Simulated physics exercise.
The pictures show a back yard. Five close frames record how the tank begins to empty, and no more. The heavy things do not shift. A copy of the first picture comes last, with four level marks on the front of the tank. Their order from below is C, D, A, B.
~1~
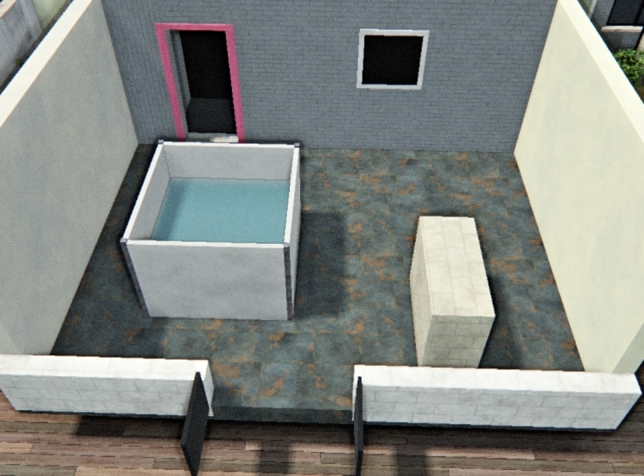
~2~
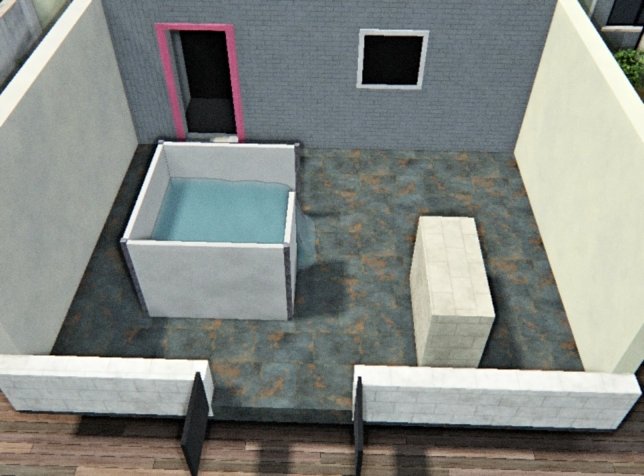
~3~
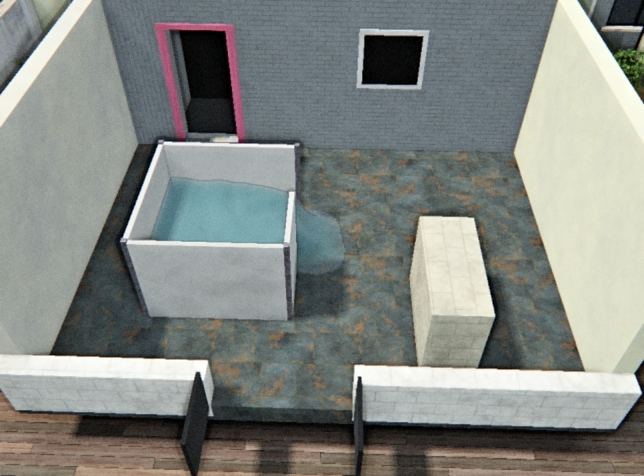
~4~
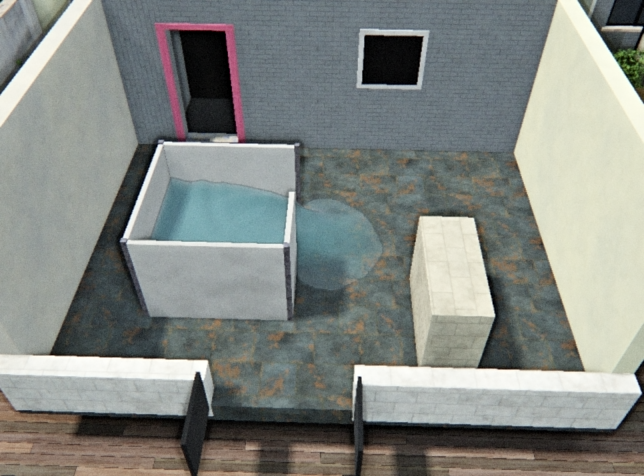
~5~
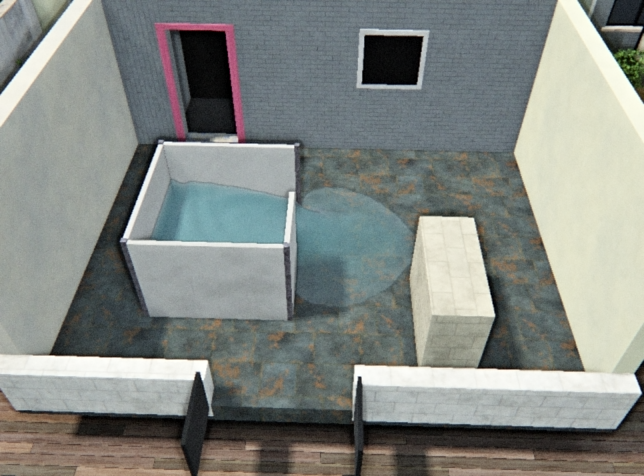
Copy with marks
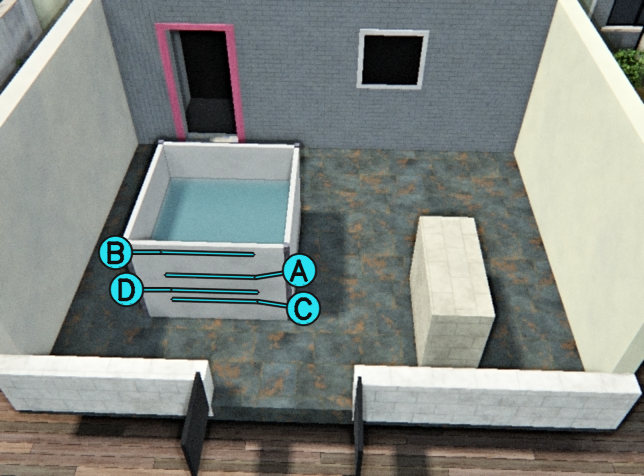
In a walled back yard, water poured out of the right side of a white tank and spread across the dark ground in a widening, rounded sheet, reaching the pale block on the right.
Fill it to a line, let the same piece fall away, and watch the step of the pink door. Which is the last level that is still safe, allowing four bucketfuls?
Use mark A.
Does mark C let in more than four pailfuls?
No, that is safe.
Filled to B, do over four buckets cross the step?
Yes, that goes wrong.
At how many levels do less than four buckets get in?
Three of them.
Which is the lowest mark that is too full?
That is mark B.
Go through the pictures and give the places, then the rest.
Water in the tank at rest, its middle at (223, 222); foot of the pink doorway at (213, 145); open gate at (281, 360).
Water covers 1 % of the ground and shows as far out as (307, 252).
Water covers 3 % of the ground and shows as far out as (332, 266).
Water covers 6 % of the ground and shows as far out as (375, 254).
Water covers 11 % of the ground and shows as far out as (394, 217).
On the marked copy, A at (210, 276); B at (206, 253); C at (215, 300); D at (213, 291); from the bottom up C, D, A, B.
With A, a splash gets over, under a bucket.
With B, about 10 bucketfuls get in.
With C, nothing gets over.
With D, nothing gets over.
